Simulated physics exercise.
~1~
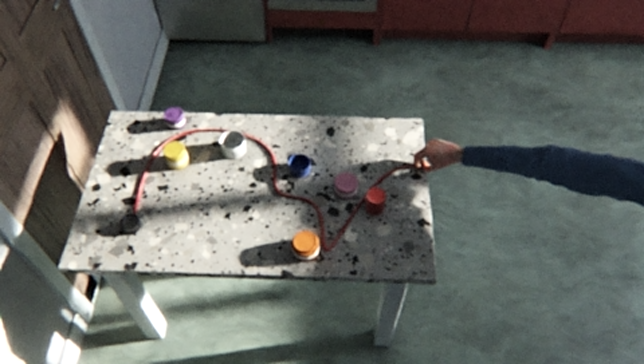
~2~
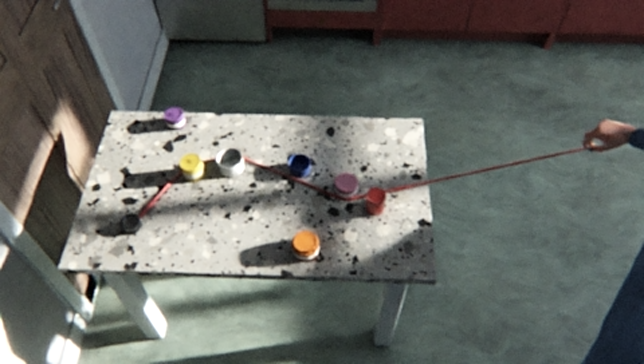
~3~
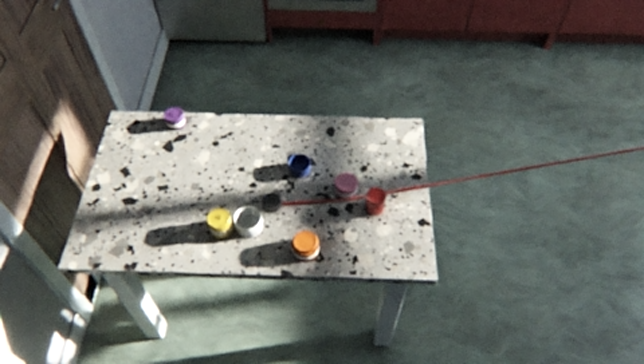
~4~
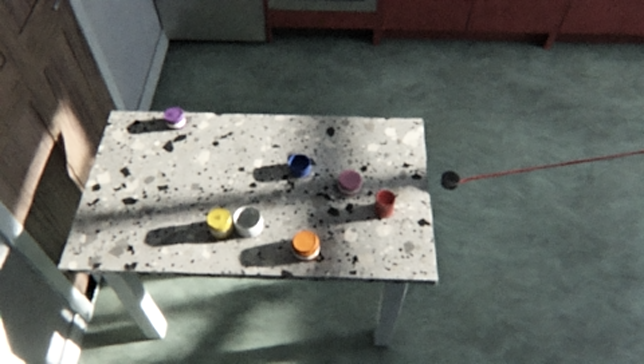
A red cord, tied to a small black base at the left of a speckled table, winds among seven colourful containers as a hand grips its far end. The hand draws back to the right, and the cord pulls nearly straight, nudging the yellow and white containers. The base then slides right, and those two end up well down the table, side by side. Continuing past them, the base shifts the red container and barely moves the pink one. Finally it clears the table's right edge on the taut cord, while the purple, blue and orange containers remain in place.
